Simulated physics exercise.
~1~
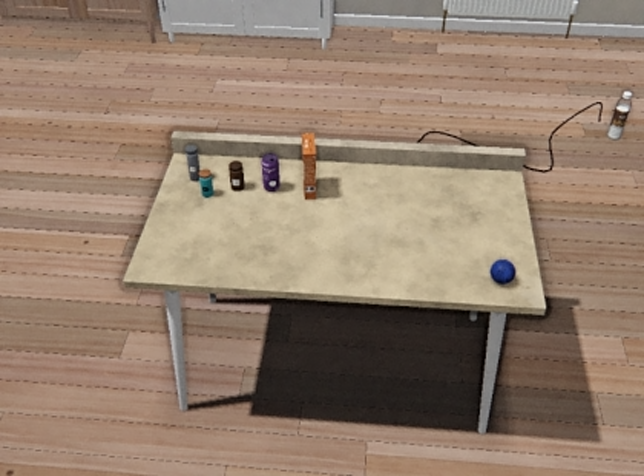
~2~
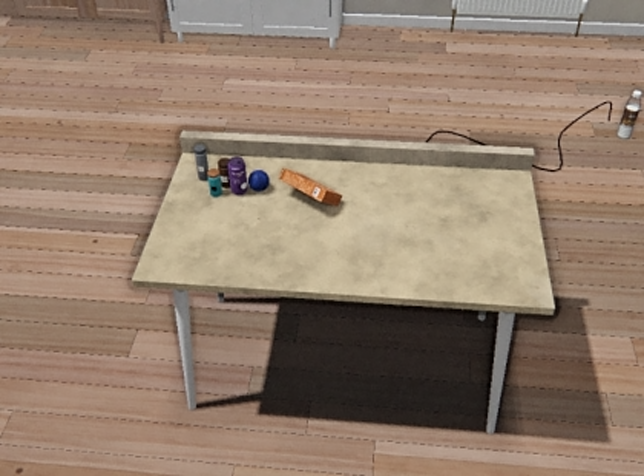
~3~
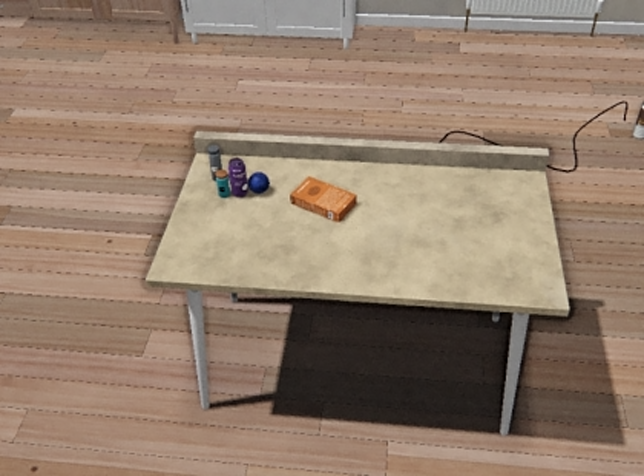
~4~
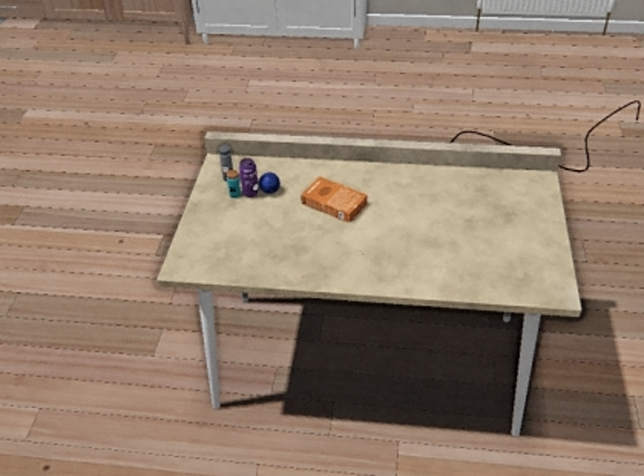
On a pale tabletop with a raised strip along its far edge, set on a wooden floor, a grey shaker, a turquoise shaker, a brown shaker, a purple can and an upright orange packet stand toward the far left, while a blue ball sits near the right corner. The ball rolls diagonally across to the group. The packet tips over, and the purple can and brown shaker shift left, crowding the other containers. The packet then settles flat, slightly nearer the front. At the end, the ball rests beside the upright purple can, and the brown shaker is out of sight.
